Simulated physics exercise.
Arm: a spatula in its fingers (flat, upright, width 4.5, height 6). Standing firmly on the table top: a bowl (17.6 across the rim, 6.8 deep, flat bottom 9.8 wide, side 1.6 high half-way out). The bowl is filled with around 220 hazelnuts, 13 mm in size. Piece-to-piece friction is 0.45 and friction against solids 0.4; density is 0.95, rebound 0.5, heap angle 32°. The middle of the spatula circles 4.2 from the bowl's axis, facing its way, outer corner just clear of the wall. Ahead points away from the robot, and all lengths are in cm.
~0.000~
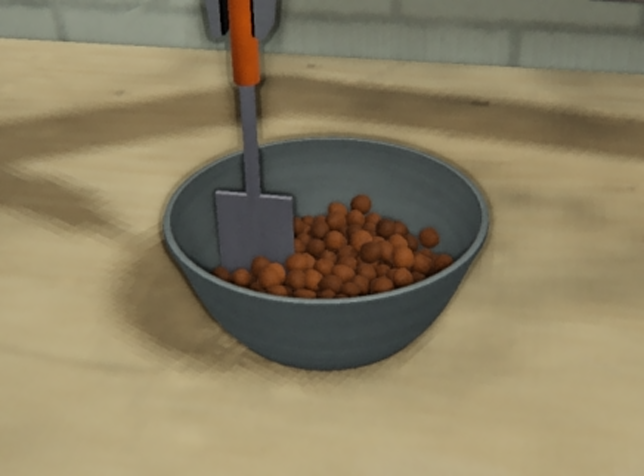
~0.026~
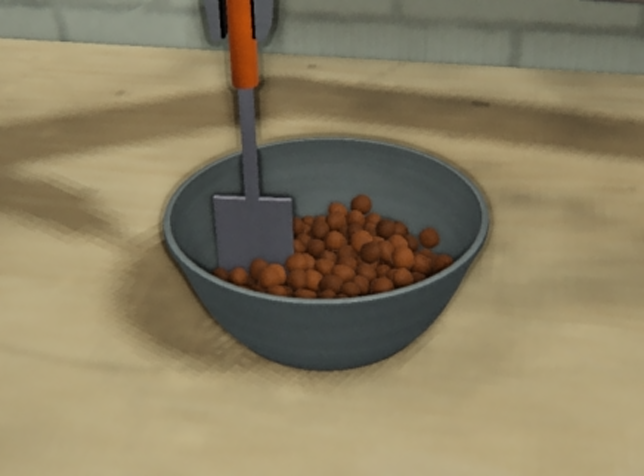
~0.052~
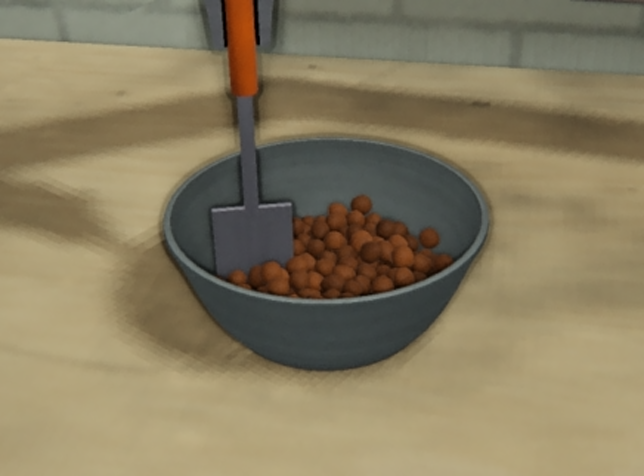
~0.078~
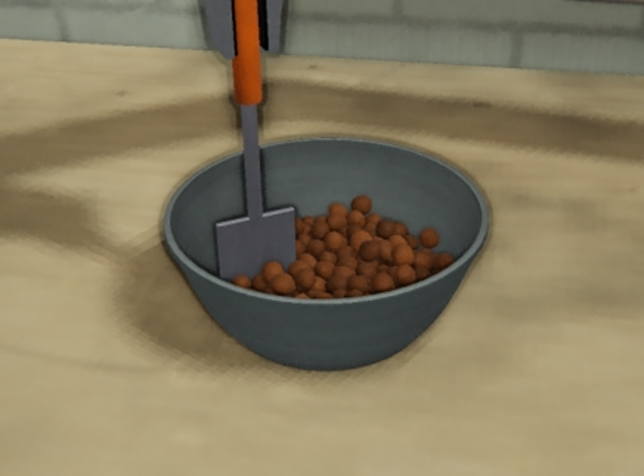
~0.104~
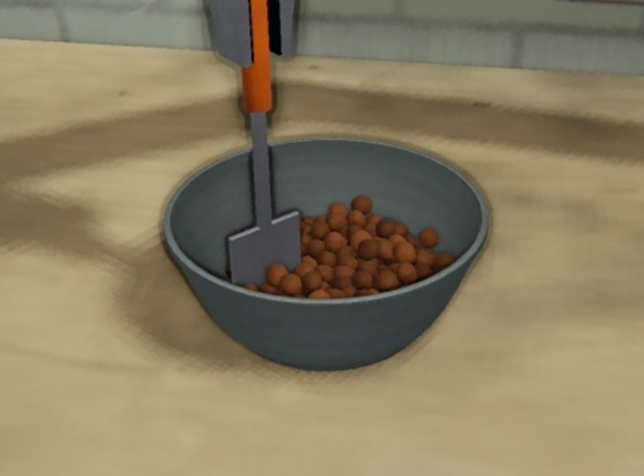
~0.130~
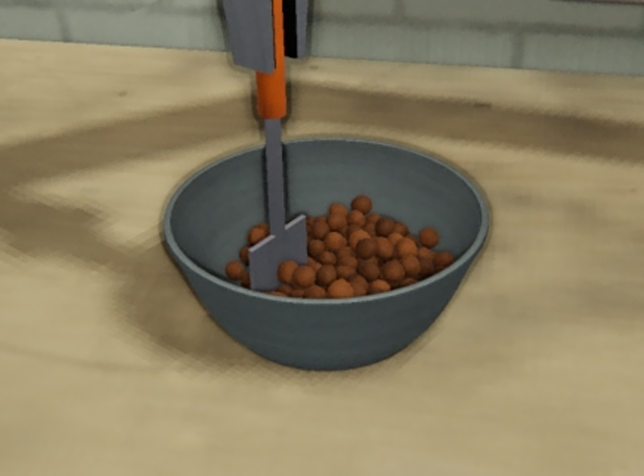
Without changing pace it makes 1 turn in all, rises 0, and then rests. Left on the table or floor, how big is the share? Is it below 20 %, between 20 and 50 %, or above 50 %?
Below 20 %.
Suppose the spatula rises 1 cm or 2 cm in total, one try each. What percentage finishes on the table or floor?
5 % and 5 %.
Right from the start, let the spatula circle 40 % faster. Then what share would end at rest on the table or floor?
I'd say close to 20 %.
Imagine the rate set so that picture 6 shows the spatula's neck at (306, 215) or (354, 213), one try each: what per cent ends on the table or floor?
About 20 and 35 per cent.
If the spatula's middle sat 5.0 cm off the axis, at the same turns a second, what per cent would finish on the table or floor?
In that case some 5 %.
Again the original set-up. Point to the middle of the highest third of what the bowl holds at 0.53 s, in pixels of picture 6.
Near (264, 204).
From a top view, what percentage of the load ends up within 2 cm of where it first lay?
About 5 percent.
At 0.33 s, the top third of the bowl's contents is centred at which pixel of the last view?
Roughly pixel (421, 219).
By 0.33 s, 177° round, highest piece 8 above the table; 215 in the bowl, 3 in flight or on the tool.
By 0.53 s, 291° round, highest piece 8 above the table; 206 in the bowl, 8 on the table or floor, 4 in flight or on the tool.
By 0.82 s, 0° round, highest piece 7 above the table; 201 in the bowl, 16 on the table or floor, 1 in flight or on the tool.
By 1.52 s, 0° round, highest piece 7 above the table; 201 in the bowl, 17 on the table or floor.
Final count, 201 in the bowl, 17 on the table or floor. That is 8 % on the table or floor.
